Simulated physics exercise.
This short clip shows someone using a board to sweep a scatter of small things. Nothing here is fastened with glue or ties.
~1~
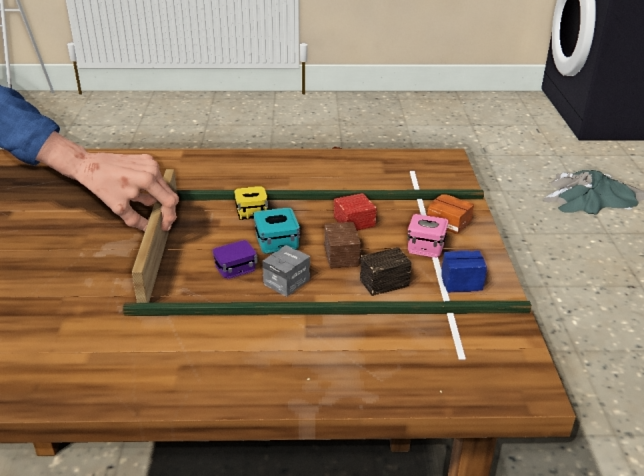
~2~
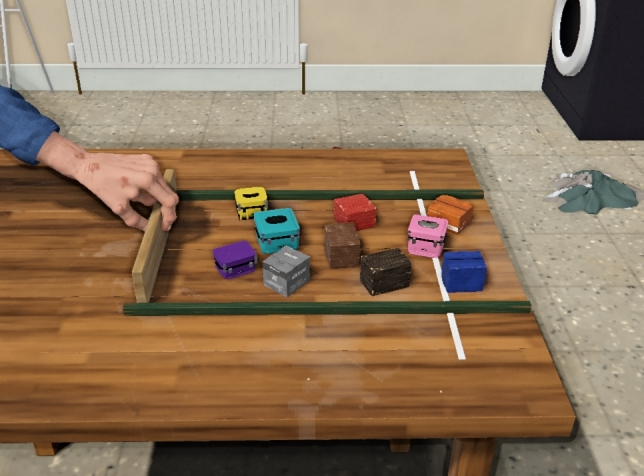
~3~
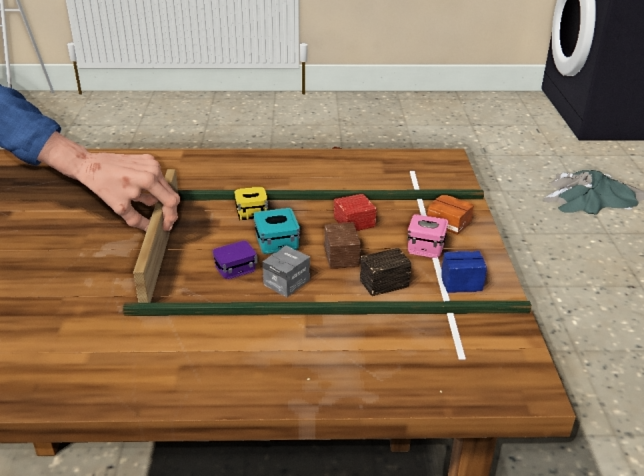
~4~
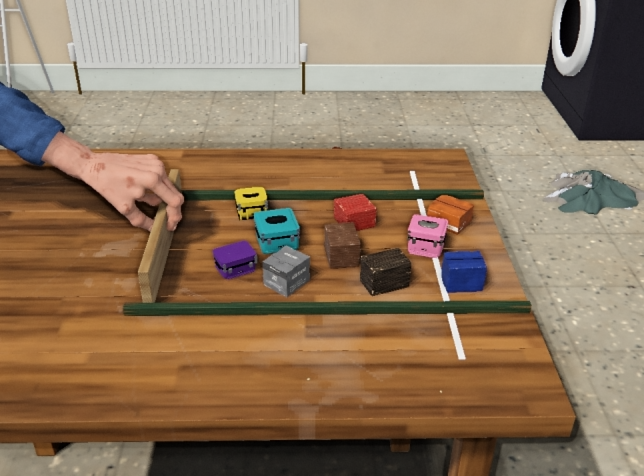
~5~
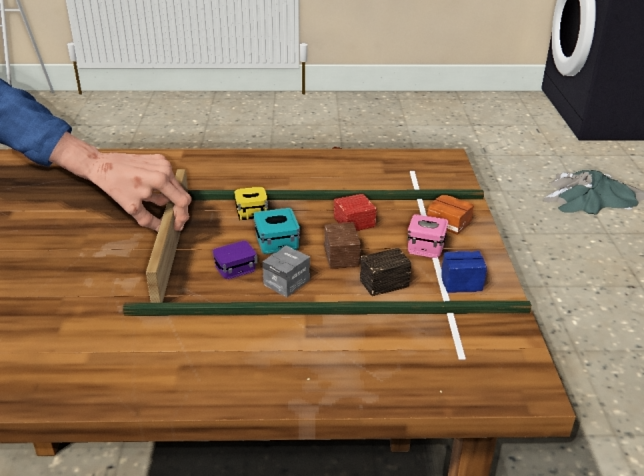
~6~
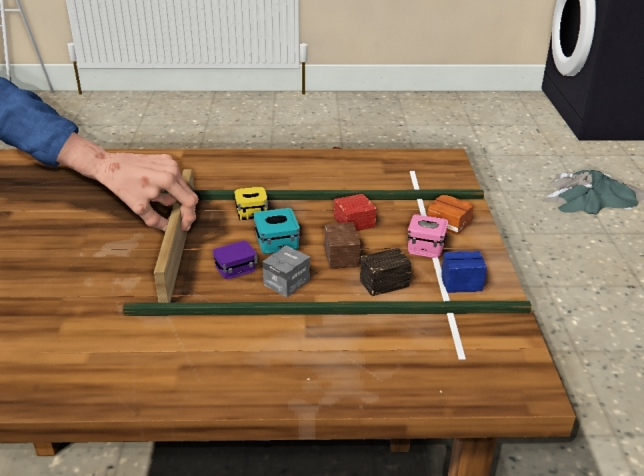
A hand slides a wooden board slightly right toward small colourful boxes on a table.
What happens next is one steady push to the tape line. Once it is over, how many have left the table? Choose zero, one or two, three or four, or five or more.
Three or four of them have left the table.
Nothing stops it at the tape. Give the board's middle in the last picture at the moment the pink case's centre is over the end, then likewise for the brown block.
The middle is at (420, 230) when it's the pink case, and at (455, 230) when it's the brown block.
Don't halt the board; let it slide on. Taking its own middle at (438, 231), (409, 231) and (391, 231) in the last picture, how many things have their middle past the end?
Over the end: 3, 0, 0.
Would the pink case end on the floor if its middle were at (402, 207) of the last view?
The pink case would be down.
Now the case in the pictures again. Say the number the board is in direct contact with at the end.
Looks like 4 of them, all told.
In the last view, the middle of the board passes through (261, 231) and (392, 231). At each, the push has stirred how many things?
Counting first: 4, next 10.
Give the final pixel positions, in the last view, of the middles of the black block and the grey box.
The black block comes to rest close to (502, 274), while the grey box rests close to (464, 280).
Early on, none off yet; orange box at rest near (450, 214); blue box at rest near (463, 271); pink case at rest near (427, 236).
Finally, the number that fall off is three or four; lost, pink case, blue box and orange box.
